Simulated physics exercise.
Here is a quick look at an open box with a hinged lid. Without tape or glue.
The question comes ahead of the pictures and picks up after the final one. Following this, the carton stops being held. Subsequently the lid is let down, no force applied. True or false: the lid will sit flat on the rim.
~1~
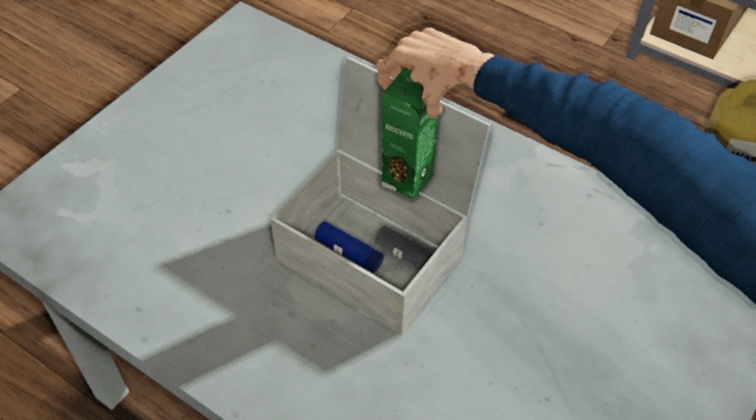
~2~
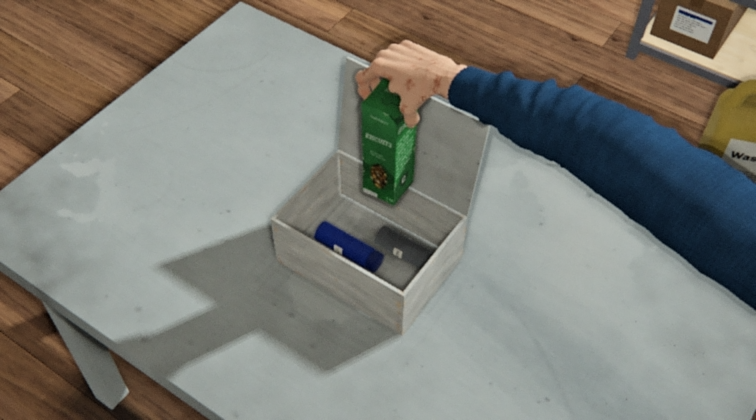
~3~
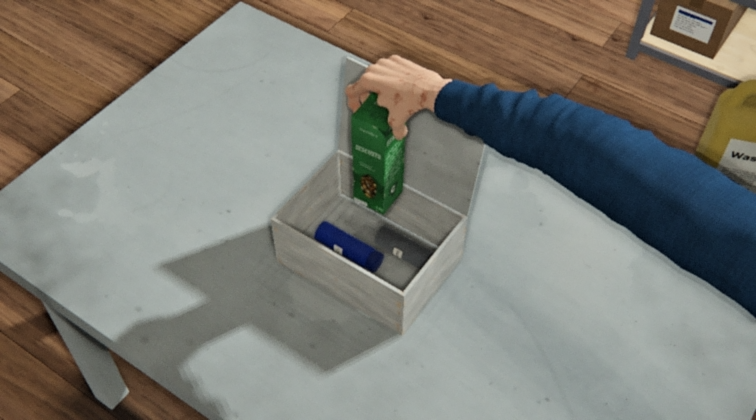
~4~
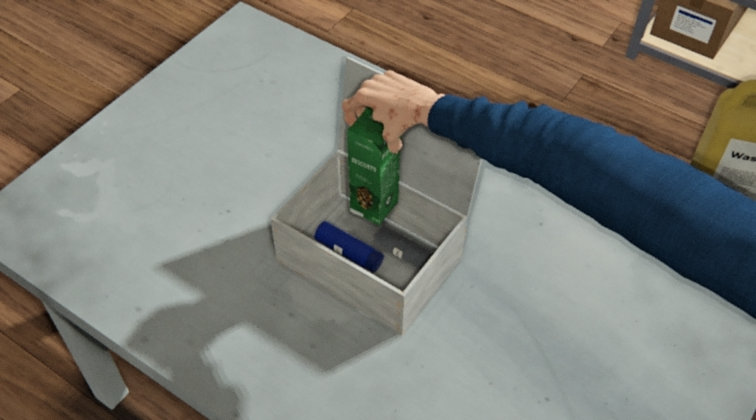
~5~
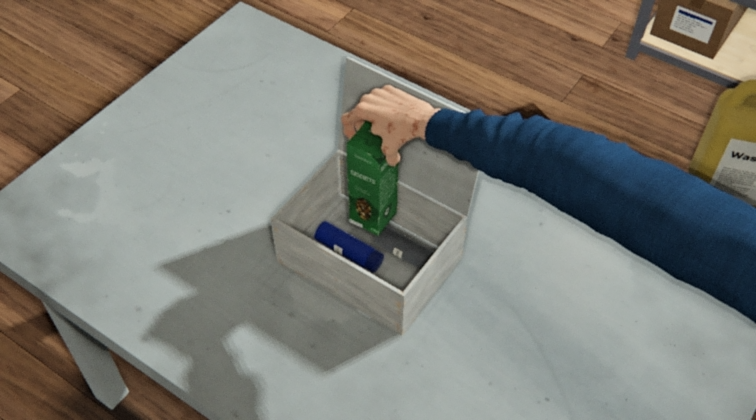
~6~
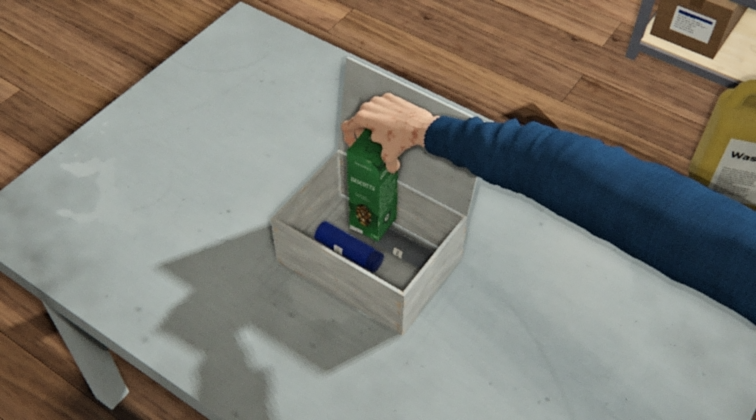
False.
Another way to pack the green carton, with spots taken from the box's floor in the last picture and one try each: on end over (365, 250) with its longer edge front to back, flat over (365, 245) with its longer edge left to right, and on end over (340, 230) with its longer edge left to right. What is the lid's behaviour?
Trial 1: Lid propped open. Trial 2: Lid fully lowered. Trial 3: Lid propped open.
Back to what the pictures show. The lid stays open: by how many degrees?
About 35° above the rim.
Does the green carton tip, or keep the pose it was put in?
The green carton ends up tilted.
Then, 0.40 s later than the last frame, green carton tilted by 41° near (343, 188).
Then, 1.30 s later than the last frame, lid 80° above the rim; green carton tilted by 46° near (338, 199).
Then, 1.70 s later than the last frame, lid 46° above the rim; green carton tilted by 46° near (338, 199).
Then, 3.50 s later than the last frame, lid 36° above the rim; green carton tilted by 50° near (336, 204).
When it is over, lid 35° above the rim; lying over in the box, green carton; the other 2 as before. End places, in pixels of the last picture, green carton near (336, 205).
